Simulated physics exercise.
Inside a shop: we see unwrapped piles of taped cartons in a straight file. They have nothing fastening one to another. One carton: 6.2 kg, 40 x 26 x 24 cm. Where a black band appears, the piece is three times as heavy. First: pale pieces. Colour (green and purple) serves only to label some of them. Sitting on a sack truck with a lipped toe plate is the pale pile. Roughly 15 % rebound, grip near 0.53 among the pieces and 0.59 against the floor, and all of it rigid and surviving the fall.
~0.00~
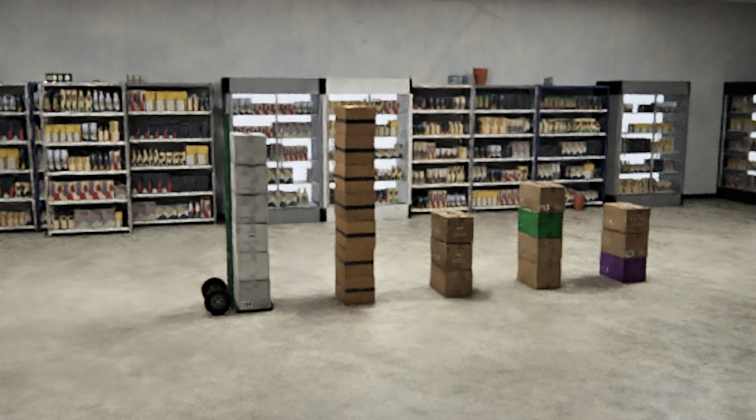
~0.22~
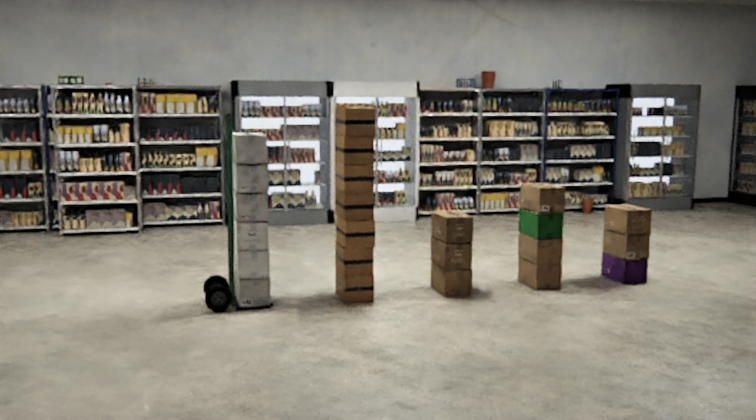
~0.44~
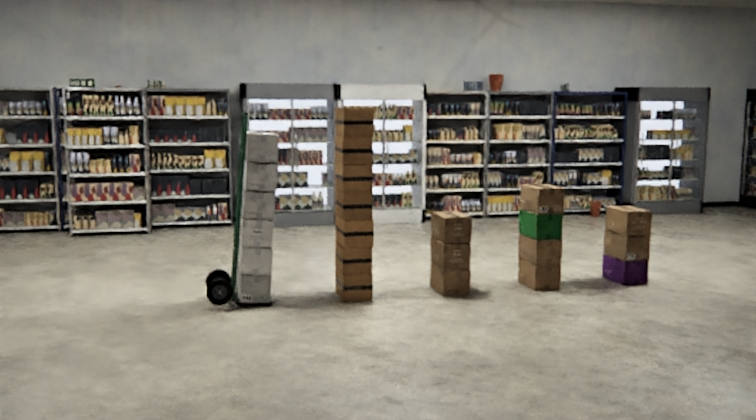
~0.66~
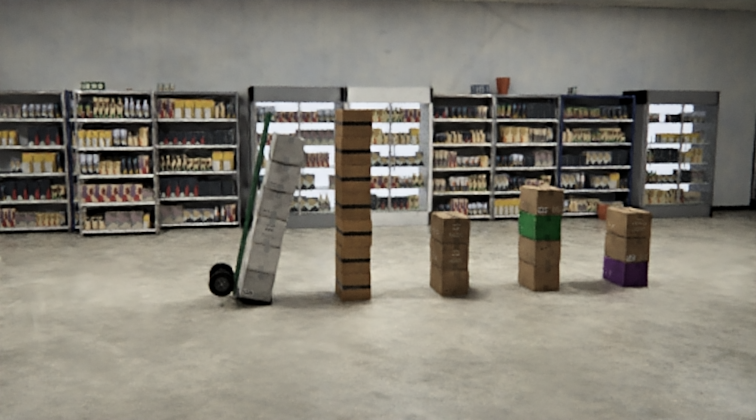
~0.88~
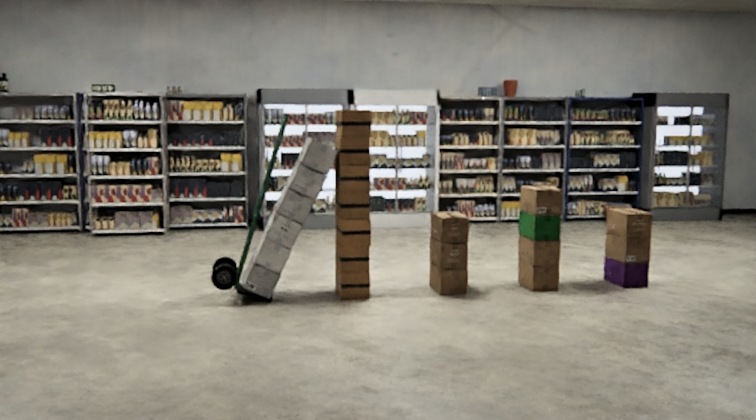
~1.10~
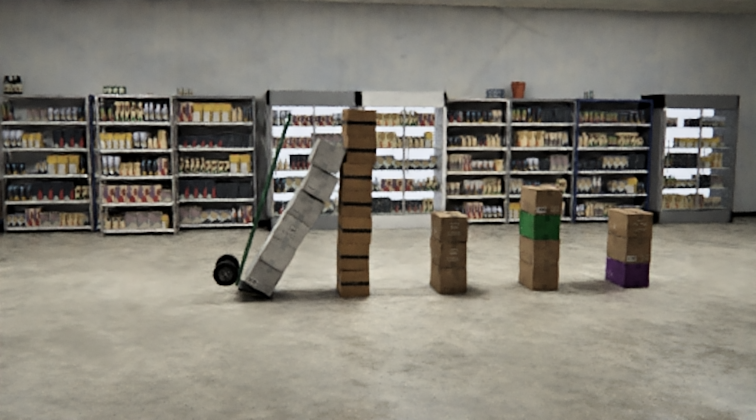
A pale stack of boxes on a hand truck tilts right against a taller brown stack.
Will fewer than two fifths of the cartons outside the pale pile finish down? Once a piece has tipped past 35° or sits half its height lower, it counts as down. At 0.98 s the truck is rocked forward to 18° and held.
No, over two fifths of them.
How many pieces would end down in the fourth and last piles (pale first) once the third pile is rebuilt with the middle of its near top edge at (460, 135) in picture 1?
Fourth 4, last 2.
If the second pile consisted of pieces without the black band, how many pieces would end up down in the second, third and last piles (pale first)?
Result: Second pile 6, third pile 3, last pile 2.
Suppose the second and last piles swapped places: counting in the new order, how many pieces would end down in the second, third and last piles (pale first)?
Down tally in the new order: Second = 1, third = 1, last = 0.
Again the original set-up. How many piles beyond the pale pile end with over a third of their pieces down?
Summing them, I get 4 in all.
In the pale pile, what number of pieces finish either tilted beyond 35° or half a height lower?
Count: 6.
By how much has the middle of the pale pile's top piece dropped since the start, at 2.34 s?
About 30 cm.
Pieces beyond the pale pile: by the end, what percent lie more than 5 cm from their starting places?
Shifted share: 90 %.
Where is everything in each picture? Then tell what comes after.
In the first picture (pixels give the middle of a visible side; the camera moves round a little), truck frame (228, 156) 0° forward; purple carton (611, 267); green carton (551, 226); none of the others has stirred.
In the second picture, truck frame (230, 155) 0° forward; green carton (550, 226).
In the third picture, truck frame (244, 152) 5° forward, top of the pale pile leaning 4°; green carton (550, 227); none of the others has stirred.
In the fourth picture, truck frame (263, 150) 12° forward, top of the pale pile leaning 14°; green carton (548, 228); none of the others has stirred.
In the fifth picture, truck frame (277, 150) 17° forward, top of the pale pile leaning 26°; green carton (547, 228); none of the others has stirred.
In the sixth picture, truck frame (279, 149) 18° forward, top of the pale pile leaning 24°; green carton (547, 228); purple carton (615, 272); movement in 4 of them.
After 2.34 s, 6 of the pale pile down; 2 of the 17 other cartons down.
After 2.96 s, 6 of the pale pile down; 6 of the 17 other cartons down; green carton 23° from how it stood.
In the end (4.6 s), 6 of the pale pile down; 14 of the 17 other cartons down; green carton 45° from how it stood, 31 cm lower; purple carton 42° from how it stood. That is 82 per cent. From the last view, middles, green carton near (621, 256), purple carton near (638, 265).
